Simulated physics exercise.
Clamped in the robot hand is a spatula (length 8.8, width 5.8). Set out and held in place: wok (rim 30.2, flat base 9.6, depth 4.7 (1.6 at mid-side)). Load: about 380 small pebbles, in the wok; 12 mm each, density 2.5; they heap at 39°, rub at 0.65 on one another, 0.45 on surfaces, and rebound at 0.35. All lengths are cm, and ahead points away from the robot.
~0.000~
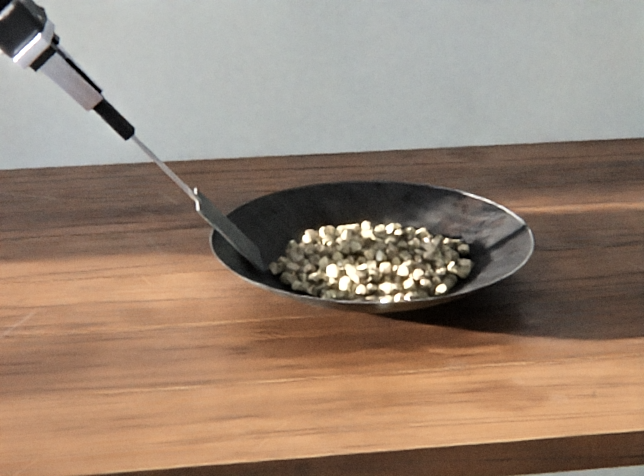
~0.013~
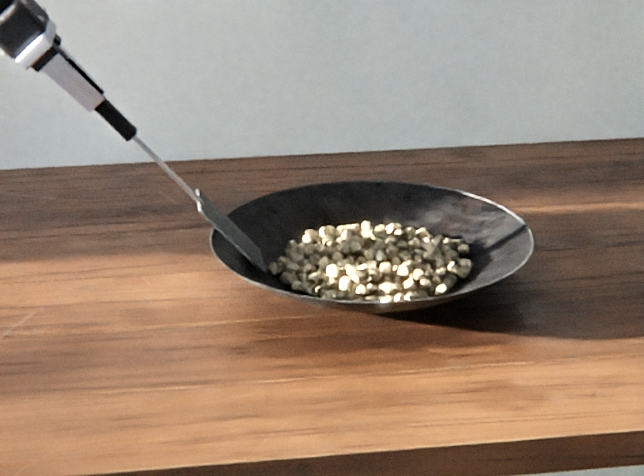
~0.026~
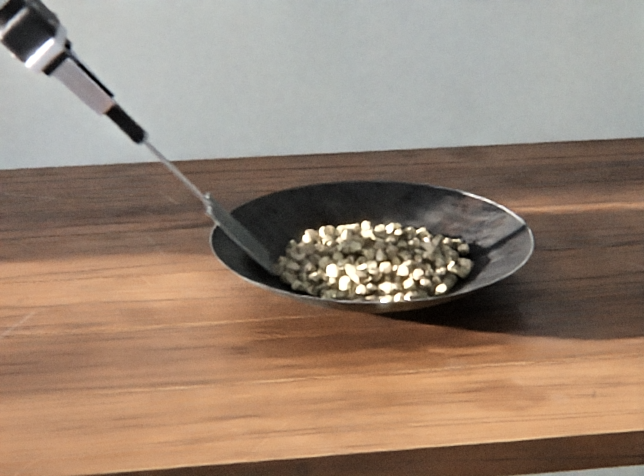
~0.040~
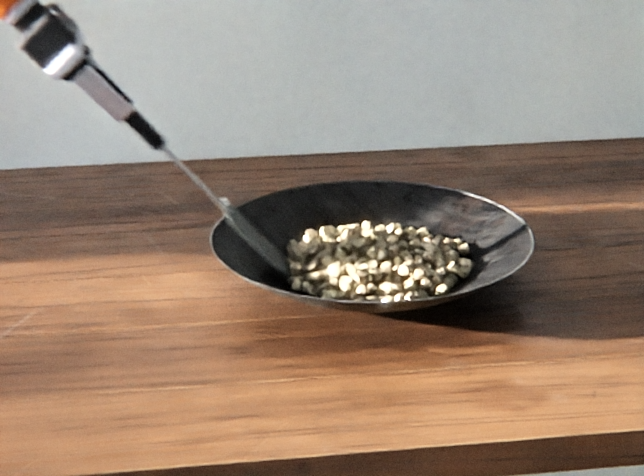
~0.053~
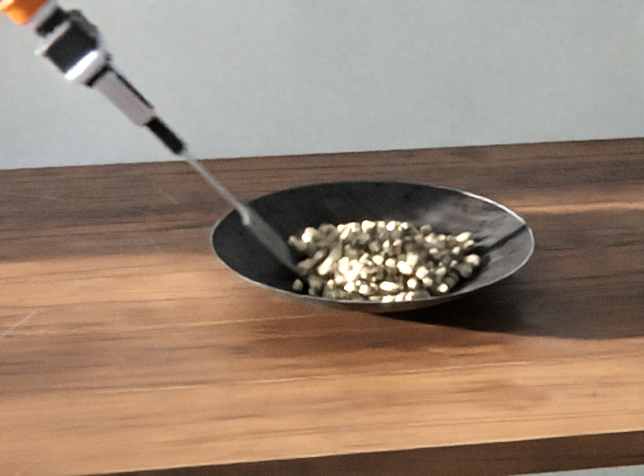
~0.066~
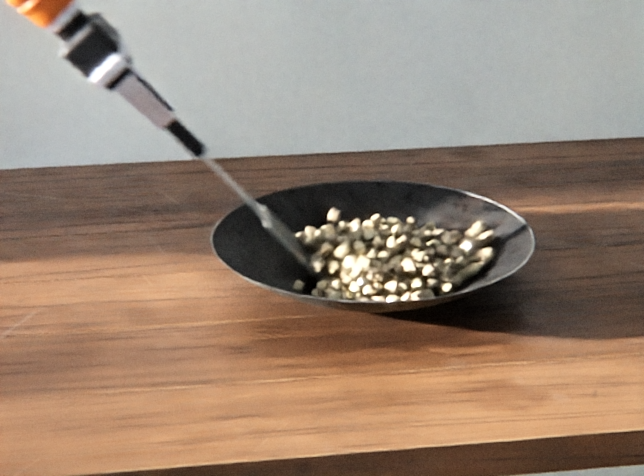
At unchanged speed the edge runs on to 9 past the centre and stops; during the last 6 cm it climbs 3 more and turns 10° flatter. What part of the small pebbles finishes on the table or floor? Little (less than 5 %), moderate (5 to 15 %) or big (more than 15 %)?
On the table or floor the share is big, more than 15 %.
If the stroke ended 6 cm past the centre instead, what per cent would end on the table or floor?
Then about 15 per cent.
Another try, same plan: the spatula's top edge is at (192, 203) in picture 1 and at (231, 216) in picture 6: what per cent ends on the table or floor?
Some 20 per cent.
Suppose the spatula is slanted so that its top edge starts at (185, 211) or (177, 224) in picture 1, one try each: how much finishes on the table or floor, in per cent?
Some 25 and 30 per cent.
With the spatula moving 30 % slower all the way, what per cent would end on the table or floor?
In that case some 25 per cent.
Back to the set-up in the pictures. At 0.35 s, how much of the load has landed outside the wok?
Roughly 25 per cent.
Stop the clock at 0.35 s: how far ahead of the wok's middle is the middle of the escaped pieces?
Roughly 28 cm.
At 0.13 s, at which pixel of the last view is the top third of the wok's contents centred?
Around (436, 236).
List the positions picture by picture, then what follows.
The first frame shows spatula top edge at (197, 199), sloping 49°; upper third of the load around (372, 256), from x 275 to 465, top at y 230; 375 in the wok.
The second frame shows spatula top edge at (198, 200), sloping 49°; upper third of the load around (372, 256), from x 275 to 465, top at y 230.
The third frame shows spatula top edge at (208, 203), sloping 49°; upper third of the load around (372, 255), from x 280 to 465, top at y 230.
The fourth frame shows spatula top edge at (225, 209), sloping 49°; upper third of the load around (371, 255), from x 290 to 465, top at y 230.
The fifth frame shows spatula top edge at (245, 213), sloping 49°; upper third of the load around (372, 250), from x 295 to 475, top at y 225.
The sixth frame shows spatula top edge at (264, 216), sloping 49°; upper third of the load around (383, 244), from x 295 to 485, top at y 215; 375 in the wok.
By 0.10 s, sloping 49°, highest piece 8 above the table; 375 in the wok.
By 0.13 s, sloping 47°, highest piece 9 above the table; 367 in the wok, 8 on the blade or in flight.
By 0.35 s, sloping 39°, highest piece 8 above the table; 248 in the wok, 103 on the table or floor, 24 on the blade or in flight.
By 1.40 s, sloping 39°, highest piece 4 above the table; 248 in the wok, 127 on the table or floor.
Final count, 248 in the wok, 127 on the table or floor. That is 34 % on the table or floor.
